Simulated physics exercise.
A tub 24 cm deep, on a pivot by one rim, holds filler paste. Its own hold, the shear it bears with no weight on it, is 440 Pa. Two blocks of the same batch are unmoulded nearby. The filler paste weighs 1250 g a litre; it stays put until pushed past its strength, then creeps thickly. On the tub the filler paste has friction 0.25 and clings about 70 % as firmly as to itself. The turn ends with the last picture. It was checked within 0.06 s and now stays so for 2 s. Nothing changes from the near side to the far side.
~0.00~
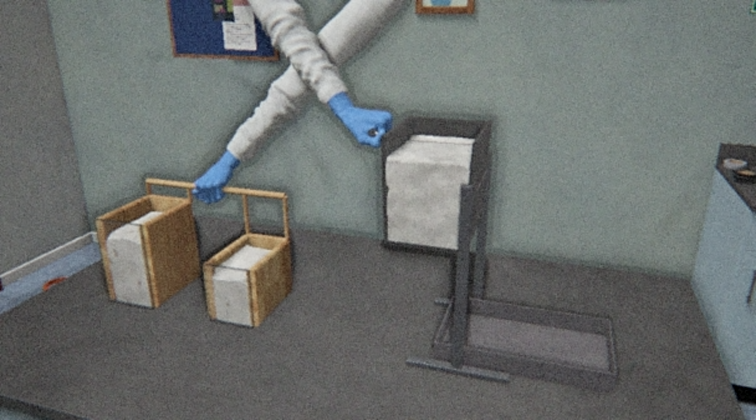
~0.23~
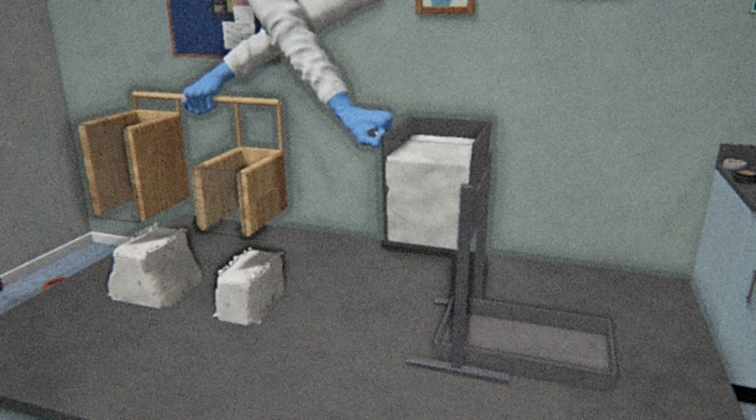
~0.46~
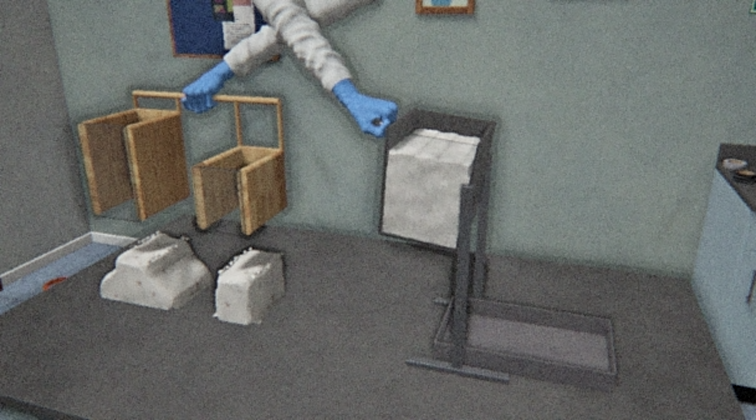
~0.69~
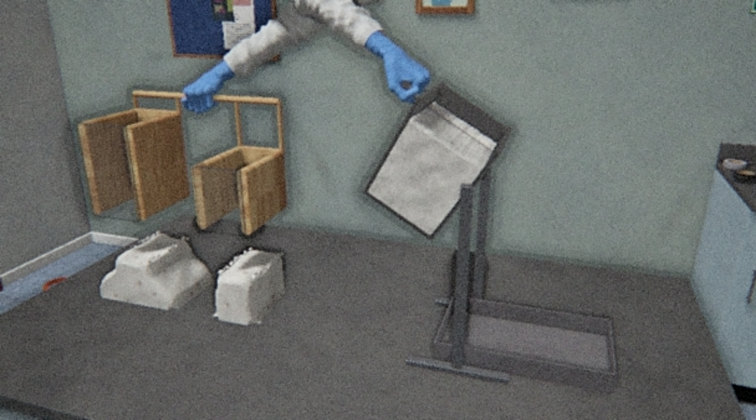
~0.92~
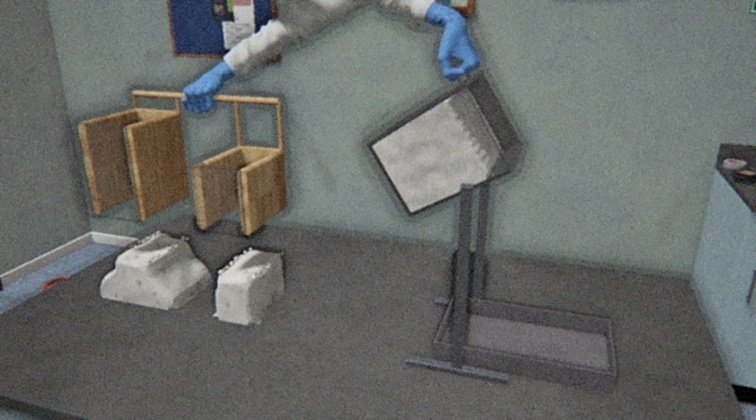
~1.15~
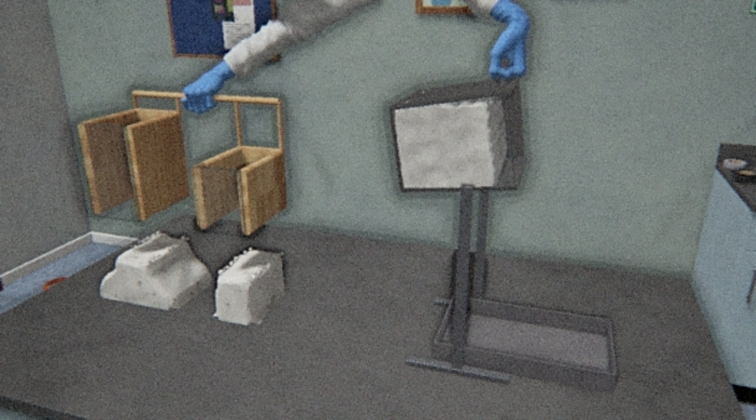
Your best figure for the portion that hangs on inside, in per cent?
Close to 100 per cent.
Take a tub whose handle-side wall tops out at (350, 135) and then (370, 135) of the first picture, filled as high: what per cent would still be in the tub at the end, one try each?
In that order: 60 %, 75 %.
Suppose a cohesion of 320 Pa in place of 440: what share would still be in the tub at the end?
In that case some 80 per cent.
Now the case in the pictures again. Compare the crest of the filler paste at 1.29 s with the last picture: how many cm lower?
About 1 cm.
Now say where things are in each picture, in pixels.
In the first picture, handle-side rim at (385, 138), tilt 0 degrees; highest point of the filler paste at (414, 160); test blocks 21 cm, 14 cm high (left to right).
In the second picture, handle-side rim at (385, 138), tilt 0 degrees; highest point of the filler paste at (414, 160); test blocks 16 cm, 13 cm high (left to right).
In the third picture, handle-side rim at (390, 129), tilt 6 degrees; highest point of the filler paste at (397, 152); test blocks 14 cm, 13 cm high (left to right).
In the fourth picture, handle-side rim at (420, 101), tilt 31 degrees; highest point of the filler paste at (414, 124); test blocks 14 cm, 13 cm high (left to right).
In the fifth picture, handle-side rim at (466, 88), tilt 58 degrees; highest point of the filler paste at (443, 104); test blocks 14 cm, 13 cm high (left to right).
In the sixth picture, handle-side rim at (509, 95), tilt 81 degrees; highest point of the filler paste at (480, 104); test blocks 14 cm, 13 cm high (left to right).
By 1.29 s, the tub is at 81 degrees and holds 100 %.
By 1.46 s, the tub is at 81 degrees and holds 100 %.
By 1.63 s, the tub is at 81 degrees and holds 100 %.
By 1.80 s, the tub is at 81 degrees and holds 100 %.
By 3.15 s, at the end, the tub is at 81 degrees and holds 100 %.
